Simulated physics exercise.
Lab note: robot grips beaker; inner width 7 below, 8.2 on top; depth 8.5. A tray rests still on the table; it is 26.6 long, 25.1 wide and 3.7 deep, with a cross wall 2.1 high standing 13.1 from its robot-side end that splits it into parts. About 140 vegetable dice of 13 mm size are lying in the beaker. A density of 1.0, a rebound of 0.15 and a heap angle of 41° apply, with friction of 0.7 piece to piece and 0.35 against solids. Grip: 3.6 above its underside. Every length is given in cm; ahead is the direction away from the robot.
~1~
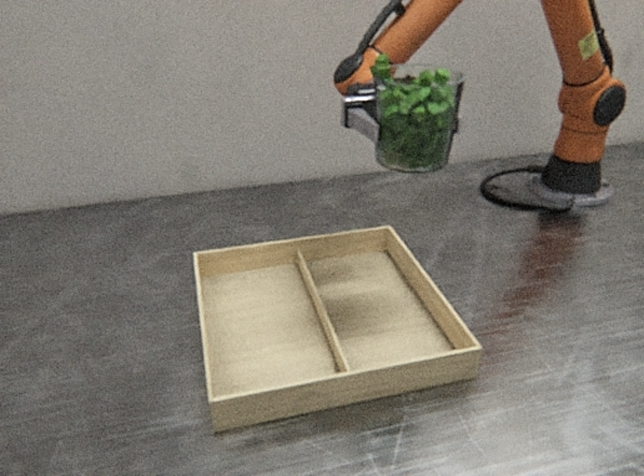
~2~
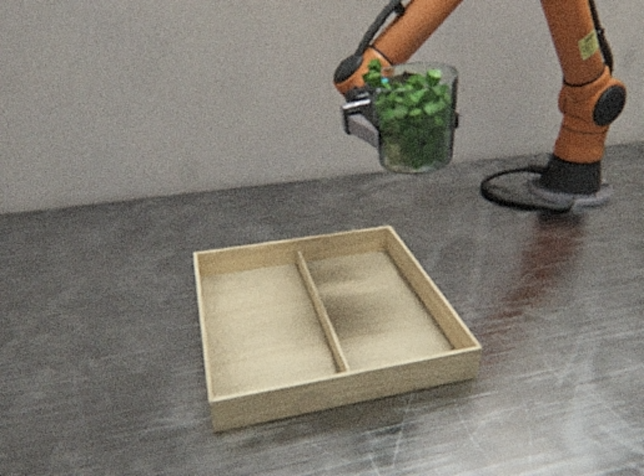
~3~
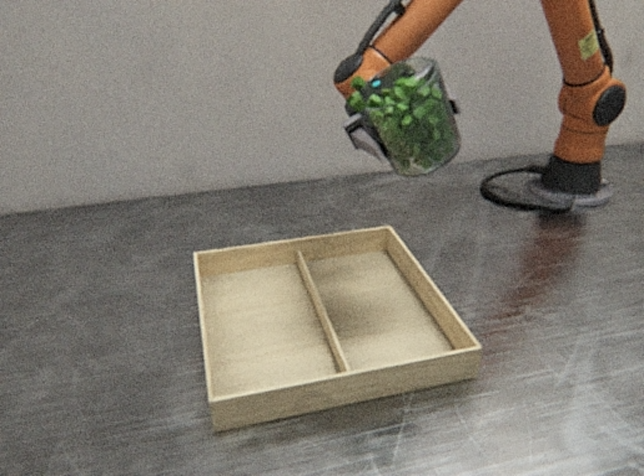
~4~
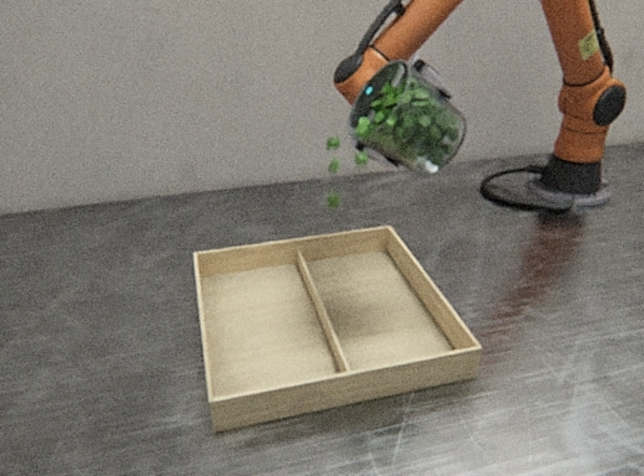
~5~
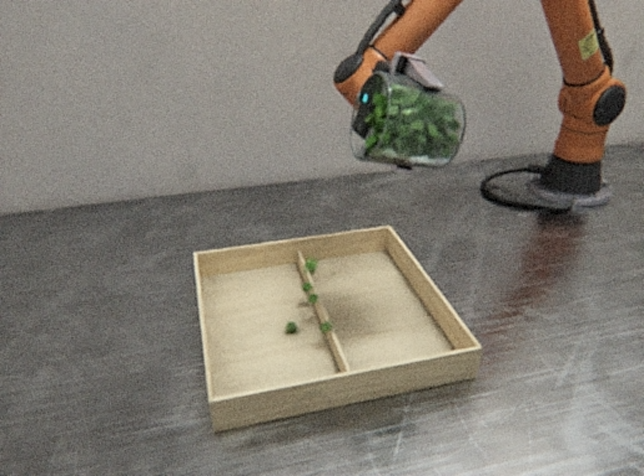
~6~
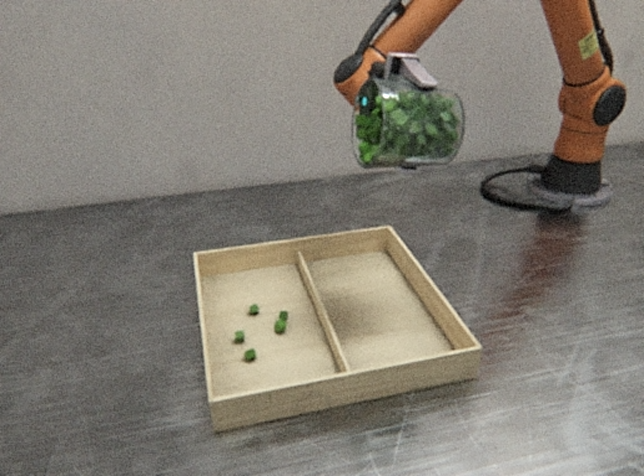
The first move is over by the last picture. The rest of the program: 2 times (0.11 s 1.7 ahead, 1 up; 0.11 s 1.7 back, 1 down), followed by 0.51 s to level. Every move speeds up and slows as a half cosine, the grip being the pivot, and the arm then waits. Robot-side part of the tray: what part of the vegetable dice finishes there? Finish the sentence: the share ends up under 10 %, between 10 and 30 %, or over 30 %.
The share ends up between 10 and 30 %.
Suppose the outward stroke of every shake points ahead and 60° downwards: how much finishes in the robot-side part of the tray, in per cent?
About 0 per cent.
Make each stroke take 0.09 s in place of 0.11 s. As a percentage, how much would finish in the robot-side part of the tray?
The share would be near 15 %.
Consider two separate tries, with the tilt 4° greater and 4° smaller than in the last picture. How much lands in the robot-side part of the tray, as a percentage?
It would be around 15 and 10 per cent.
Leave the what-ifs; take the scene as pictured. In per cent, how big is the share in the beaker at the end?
Near 60 in a hundred.
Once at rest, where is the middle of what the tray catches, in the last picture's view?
I'd put it at roughly (295, 315).
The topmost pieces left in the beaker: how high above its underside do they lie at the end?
Roughly 7.5 centimetres.
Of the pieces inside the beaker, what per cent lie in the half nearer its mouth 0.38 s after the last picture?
Close to 65 in a hundred.
Then, 0.38 s on, tilted 82° forward, highest piece 26 above the table; 114 in the beaker, 13 in the far-side part, 7 in the robot-side part, 5 in flight or on a rim.
Then, 0.76 s on, tilted 25° forward, highest piece 27 above the table; 86 in the beaker, 33 in the far-side part, 20 in the robot-side part.
Then, 1.15 s on, level, highest piece 27 above the table; 86 in the beaker, 33 in the far-side part, 20 in the robot-side part.
Then, 2.20 s on, level, highest piece 27 above the table; 86 in the beaker, 33 in the far-side part, 20 in the robot-side part.
In the end, 86 in the beaker, 33 in the far-side part, 20 in the robot-side part. That is 14 % in the robot-side part of the tray.
